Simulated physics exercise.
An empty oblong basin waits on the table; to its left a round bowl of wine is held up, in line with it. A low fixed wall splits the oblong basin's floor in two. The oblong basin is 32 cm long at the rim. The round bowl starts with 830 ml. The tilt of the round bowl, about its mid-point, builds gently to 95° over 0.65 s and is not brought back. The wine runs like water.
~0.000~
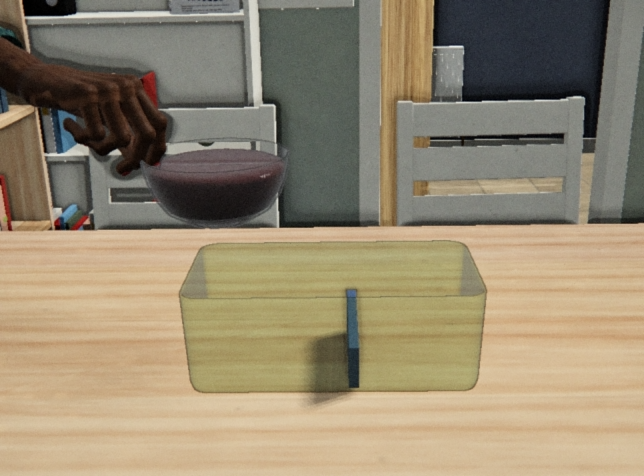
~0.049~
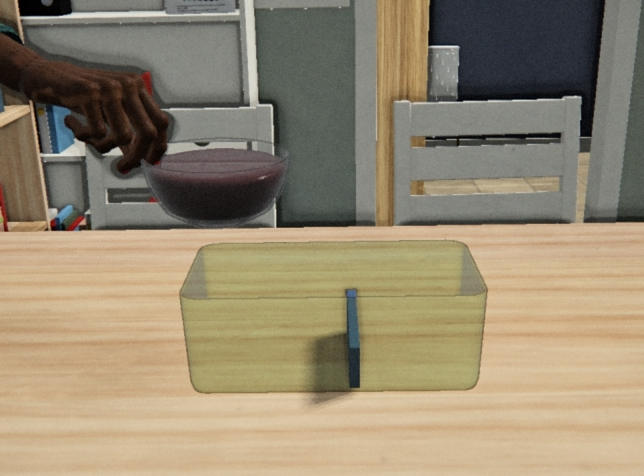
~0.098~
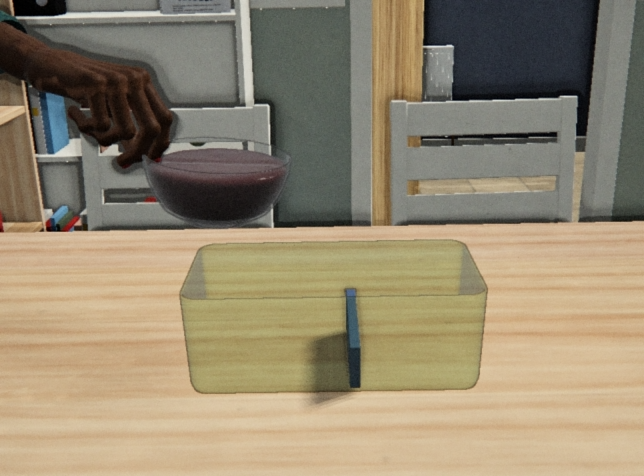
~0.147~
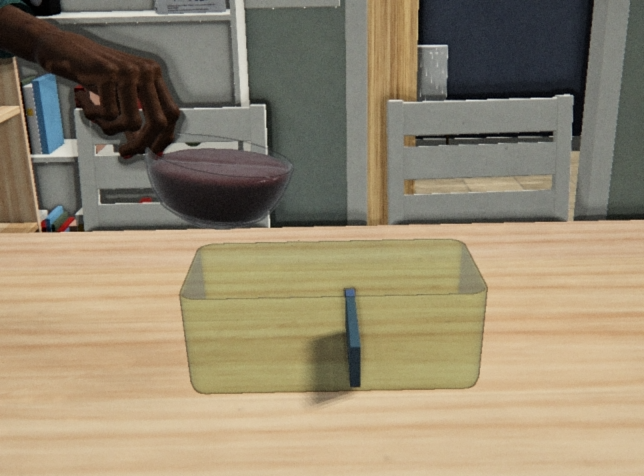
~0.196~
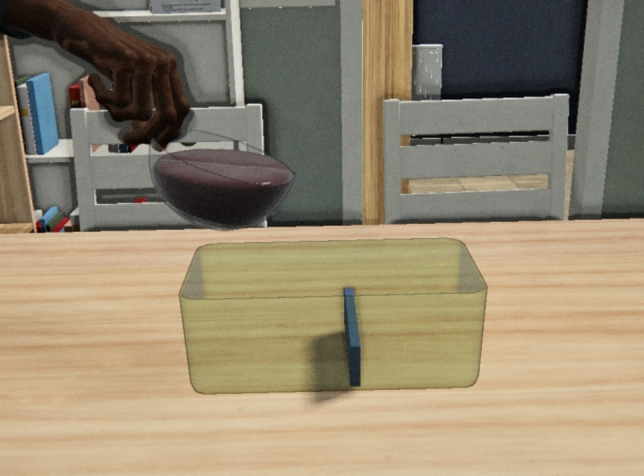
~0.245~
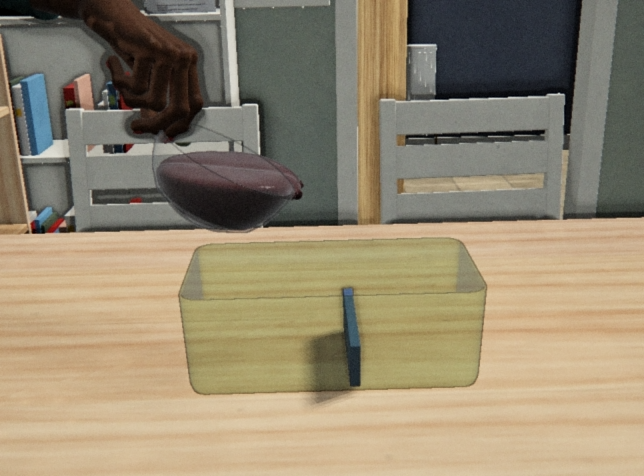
The clip opens with a hand holding a clear round bowl of dark purple liquid nearly level, above and left of an empty yellowish oblong basin on a wooden table. The hand rises and gradually tilts the bowl to the right, until a little liquid slips over its right rim.
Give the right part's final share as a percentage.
Roughly 24 per cent is past the wall.
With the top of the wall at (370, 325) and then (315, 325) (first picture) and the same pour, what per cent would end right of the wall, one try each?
In turn about 10 and 70 per cent.
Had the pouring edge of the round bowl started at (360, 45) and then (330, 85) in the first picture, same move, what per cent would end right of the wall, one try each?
In turn about 80 and 75 per cent.
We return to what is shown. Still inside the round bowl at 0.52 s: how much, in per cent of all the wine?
About 20 per cent.
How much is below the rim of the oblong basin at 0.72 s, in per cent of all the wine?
About 94 per cent.
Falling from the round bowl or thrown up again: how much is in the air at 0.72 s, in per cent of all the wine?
About 4 per cent.
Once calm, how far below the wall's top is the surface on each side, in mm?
Left about 30 mm, right about 42 mm.
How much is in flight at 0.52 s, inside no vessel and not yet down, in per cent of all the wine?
About 26 per cent.
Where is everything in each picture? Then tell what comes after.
It leans 0°; its right rim is at (288, 155); the wine meets the walls at (149, 165) and (286, 162); the oblong basin's rim runs from (191, 271) to (475, 268); the wall's top is at (352, 318), in the first picture.
It leans 1°; its right rim is at (289, 156); the wine meets the walls at (149, 164) and (287, 163), in the second picture.
It leans 5°; its right rim is at (291, 161); the wine meets the walls at (150, 161) and (288, 165), in the third picture.
It leans 12°; its right rim is at (293, 169); the wine meets the walls at (152, 160) and (290, 167), in the fourth picture.
It leans 20°; its right rim is at (294, 179); the wine meets the walls at (155, 159) and (291, 173); 1 per cent is over the edge, in the fifth picture.
It leans 30°; its right rim is at (293, 192); the wine meets the walls at (158, 163) and (289, 180); 7 per cent is over the edge, in the sixth picture.
Then, 0.52 s in, the tilt is 85° and 20 per cent is still to pour, 35 is left of the wall and 19 right of it.
Then, 0.72 s in, the tilt is 95° and 2 per cent is still to pour, 71 is left of the wall and 23 right of it.
Then, 0.92 s in, the tilt is 95° and 0 per cent is still to pour, 73 is left of the wall and 23 right of it.
Then, 1.15 s in, the tilt is 95° and 0 per cent is still to pour, 73 is left of the wall and 24 right of it.
Finally, 73 per cent lies left of the wall, 24 right of it and 4 outside.
